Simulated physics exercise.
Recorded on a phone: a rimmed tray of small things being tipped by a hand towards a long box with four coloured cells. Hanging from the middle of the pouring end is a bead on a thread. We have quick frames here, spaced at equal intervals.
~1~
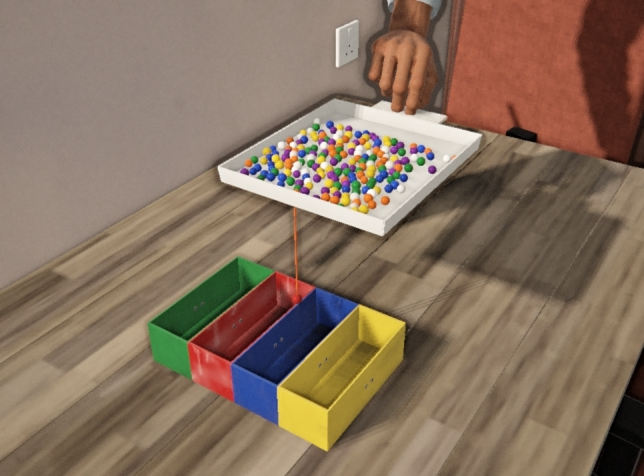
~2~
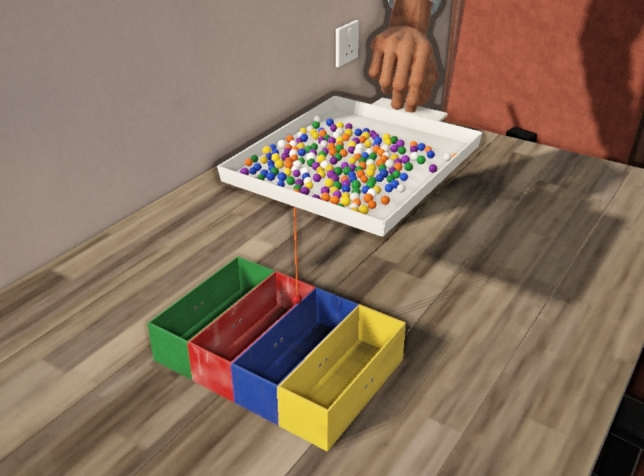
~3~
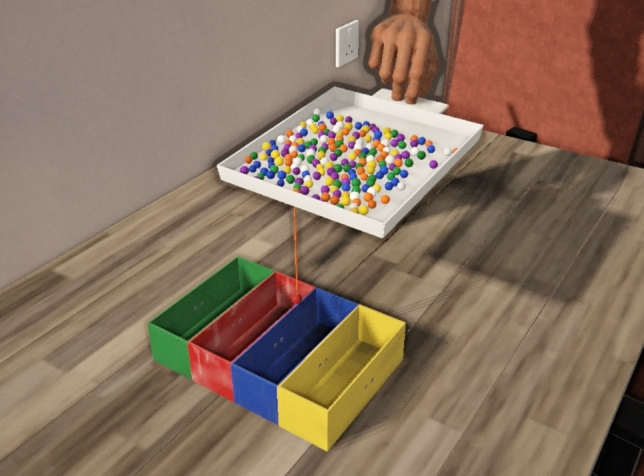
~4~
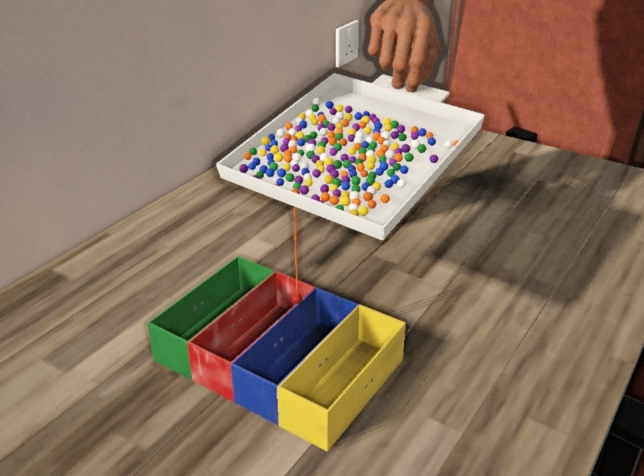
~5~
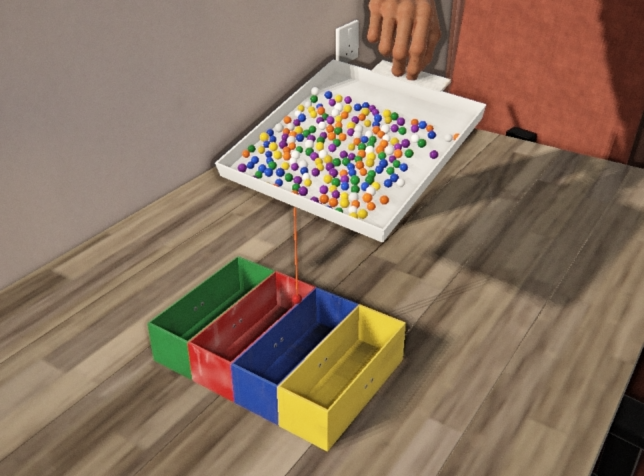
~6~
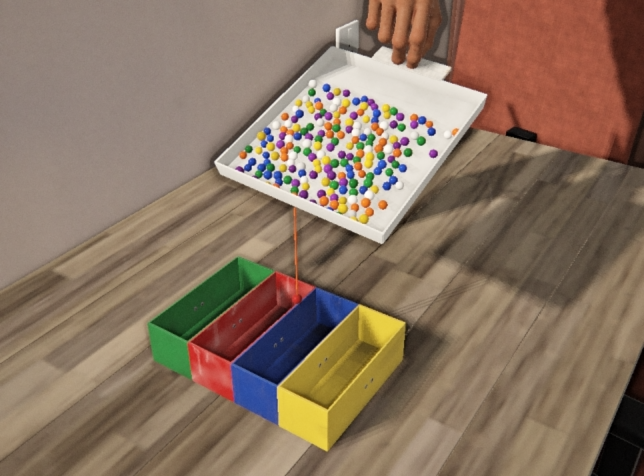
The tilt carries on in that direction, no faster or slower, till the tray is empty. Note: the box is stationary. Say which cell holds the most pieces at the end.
At the end the yellow cell holds the most.
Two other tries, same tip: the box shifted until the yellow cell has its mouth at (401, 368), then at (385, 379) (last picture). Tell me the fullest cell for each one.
You'd see the cell in blue win the first time and that blue cell win the second.
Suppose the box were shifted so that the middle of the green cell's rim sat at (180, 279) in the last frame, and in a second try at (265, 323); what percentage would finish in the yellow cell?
20% for the first placement, 0% for the second.
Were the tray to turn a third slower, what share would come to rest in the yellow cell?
It would come out near 50 per cent.
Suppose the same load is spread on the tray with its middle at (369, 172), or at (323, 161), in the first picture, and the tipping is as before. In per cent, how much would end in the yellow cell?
It would be about 60 per cent for the first and about 50 per cent for the second.
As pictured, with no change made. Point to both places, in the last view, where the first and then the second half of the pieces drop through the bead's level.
Around (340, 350) at first; around (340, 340) after that.
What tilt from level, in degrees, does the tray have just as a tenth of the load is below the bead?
It sits at roughly 90°.
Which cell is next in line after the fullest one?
Second place belongs to that blue cell.
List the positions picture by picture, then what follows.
Corners of the pouring end at (221, 167) and (383, 220), level; middle of the load at (334, 162), round plastic beads; bead on its thread at (297, 299); green cell at (170, 348); red cell at (211, 368); blue cell at (255, 391); yellow cell at (303, 415), in the first frame.
Corners of the pouring end at (221, 166) and (383, 220), level; middle of the load at (334, 161), in the second frame.
Corners of the pouring end at (220, 165) and (383, 222), tipped barely, lowest at the right corner; middle of the load at (334, 157), in the third frame.
Corners of the pouring end at (219, 164) and (383, 225), tipped a little, lowest at the right corner; middle of the load at (333, 152), in the fourth frame.
Corners of the pouring end at (219, 163) and (382, 228), tipped a little, lowest at the right corner; middle of the load at (333, 148), in the fifth frame.
Corners of the pouring end at (218, 162) and (382, 231), tipped clearly, lowest at the right corner; middle of the load at (331, 147), nearly all on the move; green cell at (170, 348); red cell at (211, 368); blue cell at (255, 391); yellow cell at (303, 415), in the sixth frame.
Soon, tray tipped steeply; nearly all on the tray; a stray few falling or outside the box.
A while on, tray tipped right over; about a quarter on the tray; about a quarter in the yellow cell; a small part in the blue cell; a stray few in the red cell; about a third falling or outside the box.
Towards the end, tray tipped past a quarter turn; about half in the yellow cell; about a quarter in the blue cell; a stray few in the red cell; about a quarter falling or outside the box.
Finally, tray tipped past a quarter turn; about half in the yellow cell; about a quarter in the blue cell; a stray few in the red cell; none in the green cell; about a quarter outside the box.
